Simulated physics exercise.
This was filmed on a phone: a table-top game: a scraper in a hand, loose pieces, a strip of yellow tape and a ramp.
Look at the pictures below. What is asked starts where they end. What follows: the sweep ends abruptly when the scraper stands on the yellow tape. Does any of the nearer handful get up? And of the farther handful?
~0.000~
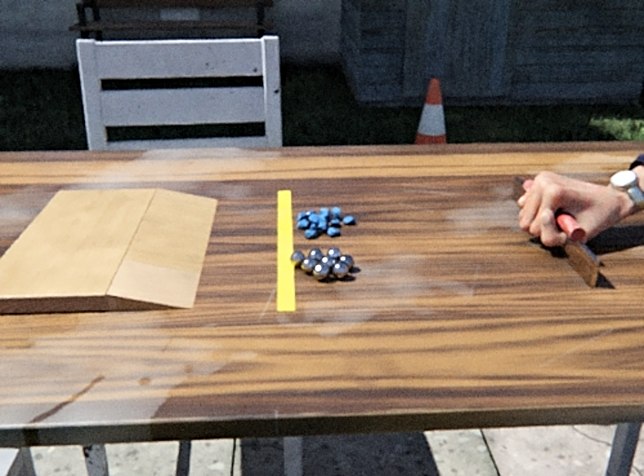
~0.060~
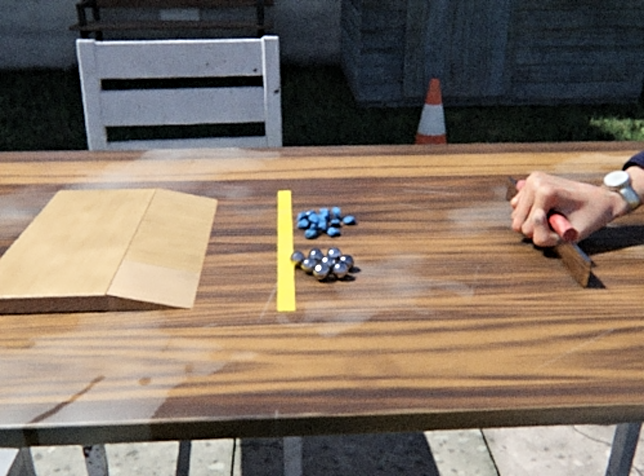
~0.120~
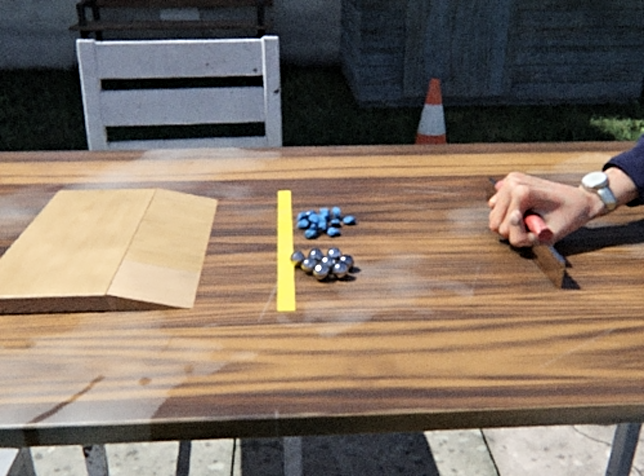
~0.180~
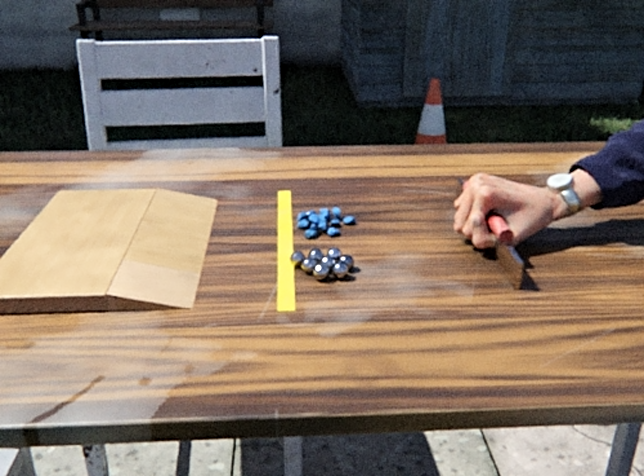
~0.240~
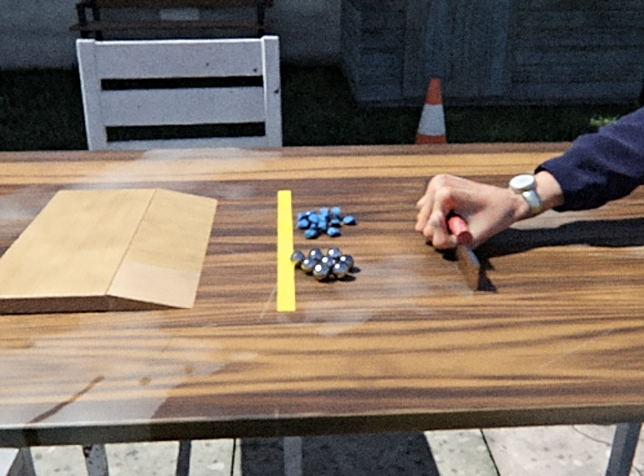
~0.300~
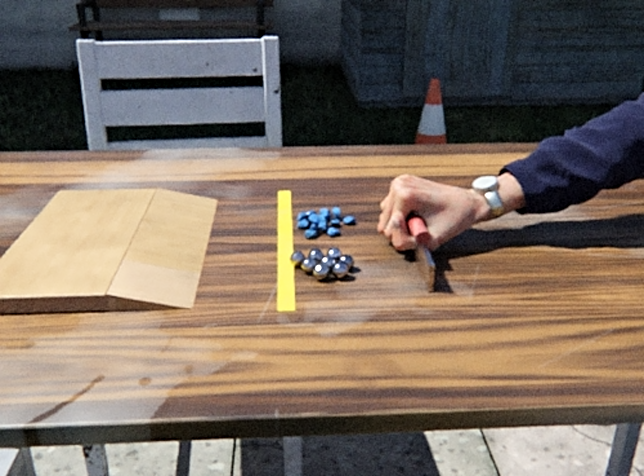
The nearer handful will succeed in part at least; the farther handful will fail to get any pieces up.
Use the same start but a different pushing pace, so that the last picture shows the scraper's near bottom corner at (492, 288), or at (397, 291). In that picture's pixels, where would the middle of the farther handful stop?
The middle stops roughly at (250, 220) the first time and at (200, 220) the second time.
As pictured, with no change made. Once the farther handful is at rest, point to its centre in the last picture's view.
I'd say somewhere about (219, 224).
By 0.42 s, scraper still moving, near (331, 218); nearer handful every one short of the ramp; farther handful every one short of the ramp.
By 0.55 s, scraper stopped at the yellow tape; nearer handful about a tenth on the ramp, the larger part short of the ramp; farther handful every one short of the ramp.
By 0.83 s, scraper stopped at the yellow tape; nearer handful every one past the top; farther handful about a tenth on the ramp, the larger part short of the ramp.
When it is over (1.7 s), scraper stopped at the yellow tape; nearer handful every one past the top; farther handful not one past the top, about a tenth on the ramp, almost all short of the ramp.
